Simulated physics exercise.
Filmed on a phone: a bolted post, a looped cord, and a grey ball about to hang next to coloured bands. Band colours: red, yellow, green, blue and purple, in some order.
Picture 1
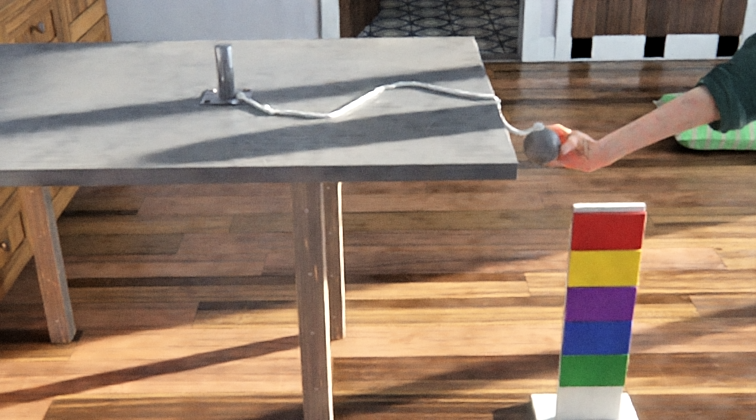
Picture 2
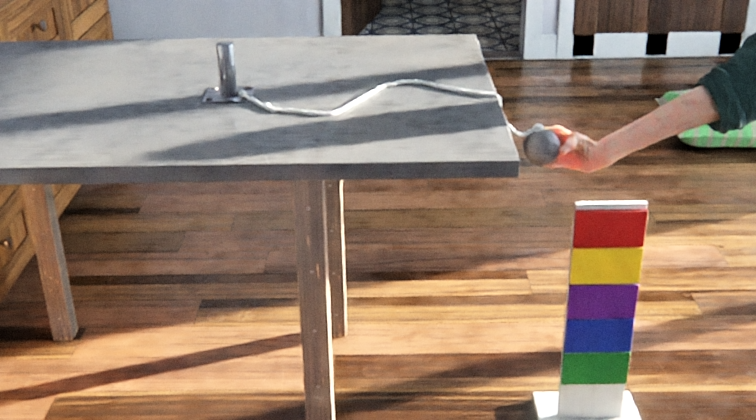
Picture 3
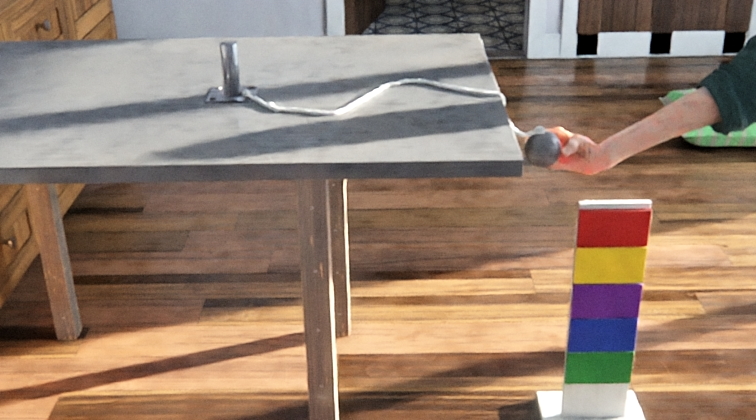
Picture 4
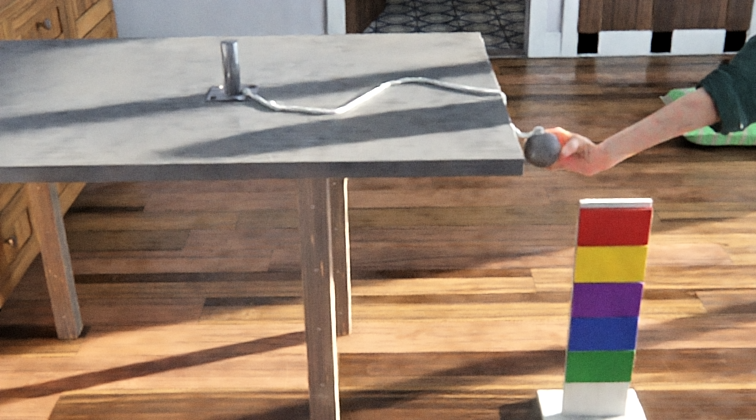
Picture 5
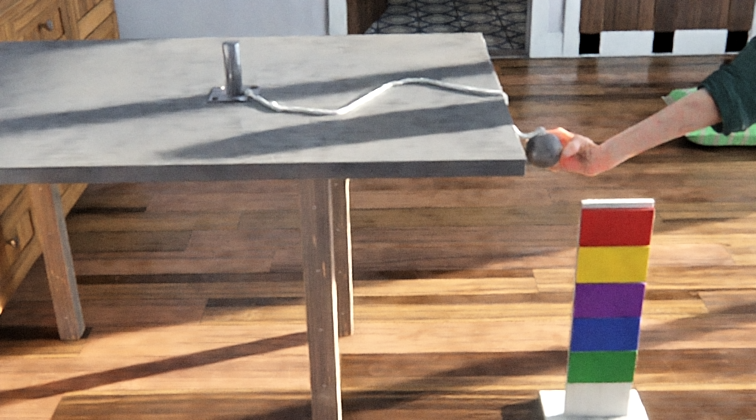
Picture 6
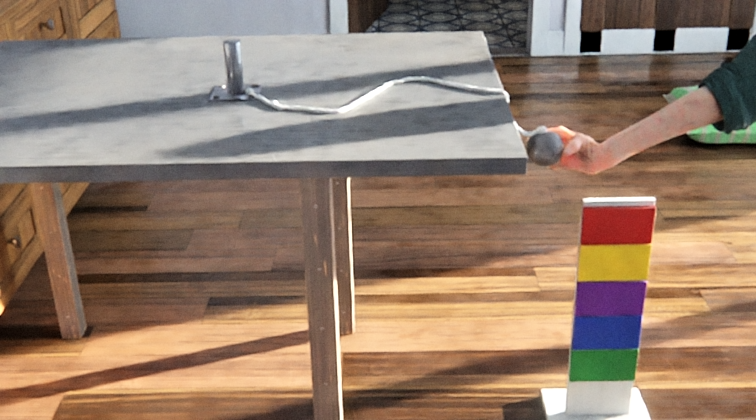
Hand holding a grey ball on a cord at the table's right edge, nearly motionless beside an upright colour-banded strip.
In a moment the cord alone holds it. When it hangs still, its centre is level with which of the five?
With yellow.
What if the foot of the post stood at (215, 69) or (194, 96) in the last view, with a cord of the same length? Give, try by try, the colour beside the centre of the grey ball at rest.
Try one - red; try two - red.
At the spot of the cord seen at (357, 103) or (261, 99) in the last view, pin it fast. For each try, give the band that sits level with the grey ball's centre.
First try red, second try yellow.
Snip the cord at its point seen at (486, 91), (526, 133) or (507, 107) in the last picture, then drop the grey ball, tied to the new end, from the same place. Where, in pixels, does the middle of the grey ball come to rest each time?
So, going through them: (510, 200) first, (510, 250) next, (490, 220) last.
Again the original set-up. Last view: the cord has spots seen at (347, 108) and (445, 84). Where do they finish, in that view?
Near (392, 95) and (508, 136).
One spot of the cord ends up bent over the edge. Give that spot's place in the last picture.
Position: Approx. (416, 79).
Soon after, ball near (461, 254); level with yellow.
Then, ball near (515, 264); level with yellow.
At rest, ball near (511, 271); level with yellow. Its middle rests at the yellow band.
